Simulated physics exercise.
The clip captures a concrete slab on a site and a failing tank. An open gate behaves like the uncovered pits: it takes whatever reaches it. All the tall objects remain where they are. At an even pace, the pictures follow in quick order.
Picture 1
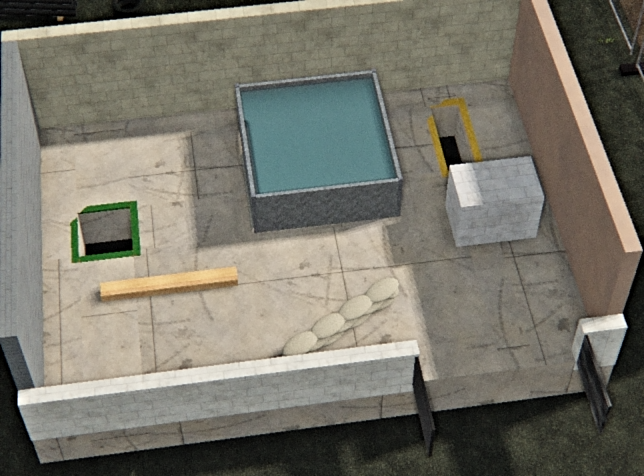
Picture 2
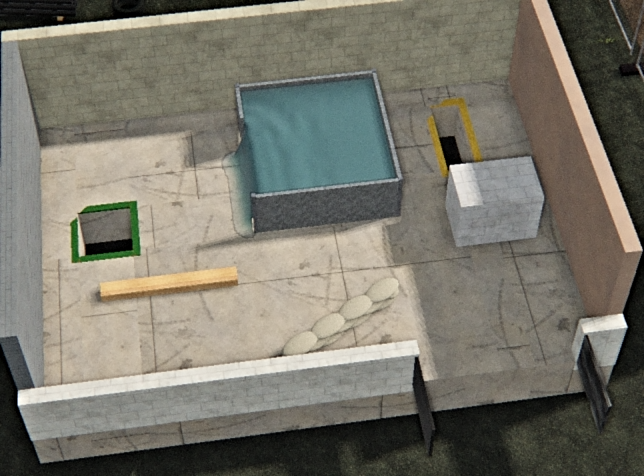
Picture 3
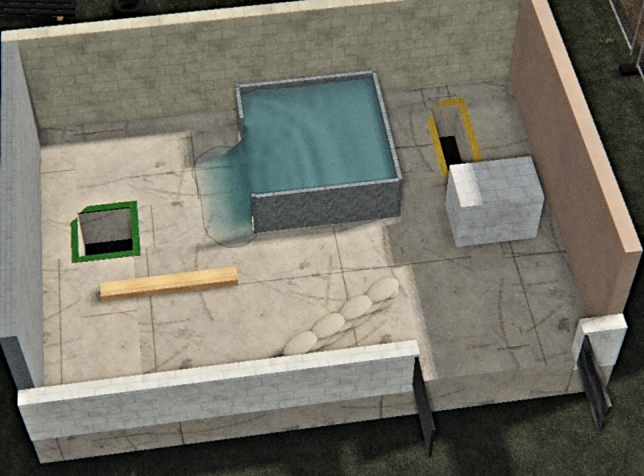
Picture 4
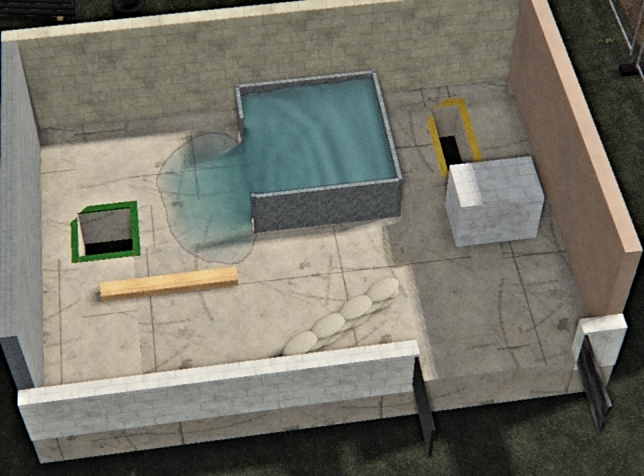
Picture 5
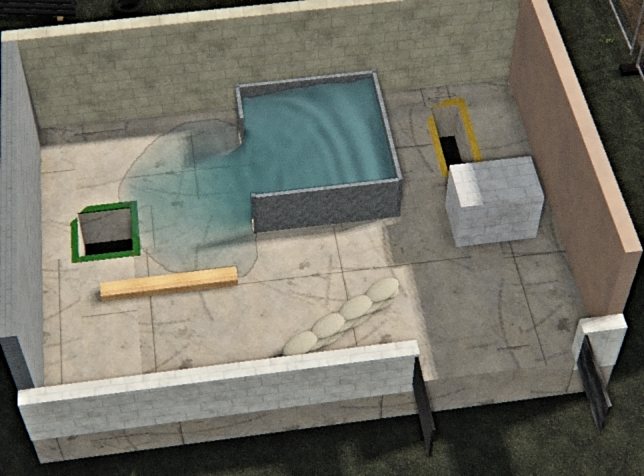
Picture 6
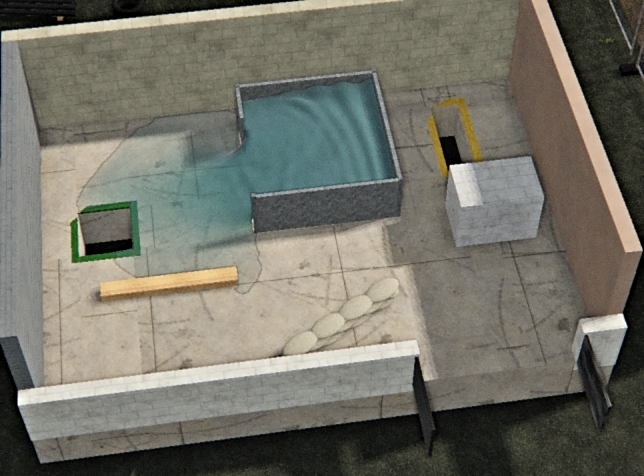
Water pouring from the left side of a raised open tank, spreading across a walled concrete slab to a green-edged pit.
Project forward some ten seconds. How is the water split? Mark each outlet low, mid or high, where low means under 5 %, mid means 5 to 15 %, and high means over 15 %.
Marks - gate: Low, green pit: High, yellow pit: Low.
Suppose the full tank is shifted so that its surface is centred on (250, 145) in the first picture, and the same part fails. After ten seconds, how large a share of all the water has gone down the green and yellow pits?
Green 60 %, yellow 2 %.
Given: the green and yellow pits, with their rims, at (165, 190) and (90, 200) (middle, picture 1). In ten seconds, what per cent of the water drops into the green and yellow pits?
The green pit takes 45 per cent, and the yellow pit takes 14 per cent.
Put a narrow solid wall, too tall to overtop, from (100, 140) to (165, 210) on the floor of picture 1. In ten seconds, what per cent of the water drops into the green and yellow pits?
Estimated shares: Green 35 percent, yellow 4 percent.
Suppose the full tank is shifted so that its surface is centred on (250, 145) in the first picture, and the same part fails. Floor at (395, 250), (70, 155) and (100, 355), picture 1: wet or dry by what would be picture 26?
Checking the three spots, I get high and dry, swamped, swamped.
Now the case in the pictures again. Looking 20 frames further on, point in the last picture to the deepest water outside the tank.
Point to roughly (43, 238).
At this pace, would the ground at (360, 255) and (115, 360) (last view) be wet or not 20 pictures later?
Well, the first is dry underfoot and the second is wet underfoot.
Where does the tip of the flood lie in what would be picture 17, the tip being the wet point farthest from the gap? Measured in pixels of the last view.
The wet point farthest out is around (46, 414).
A moment on, water covers 25 % of the floor; the gate 0 %, the green pit 6 %, the yellow pit 0 %.
Next, water covers 35 % of the floor; the gate 0 %, the green pit 13 %, the yellow pit 0 %.
Then, water covers 35 % of the floor; the gate 0 %, the green pit 25 %, the yellow pit 0 %.
Later, water covers 65 % of the floor; the gate 0 %, the green pit 42 %, the yellow pit 0 %.
In the end, water covers 80 % of the floor; the gate 0 %, the green pit 55 %, the yellow pit 1 %.
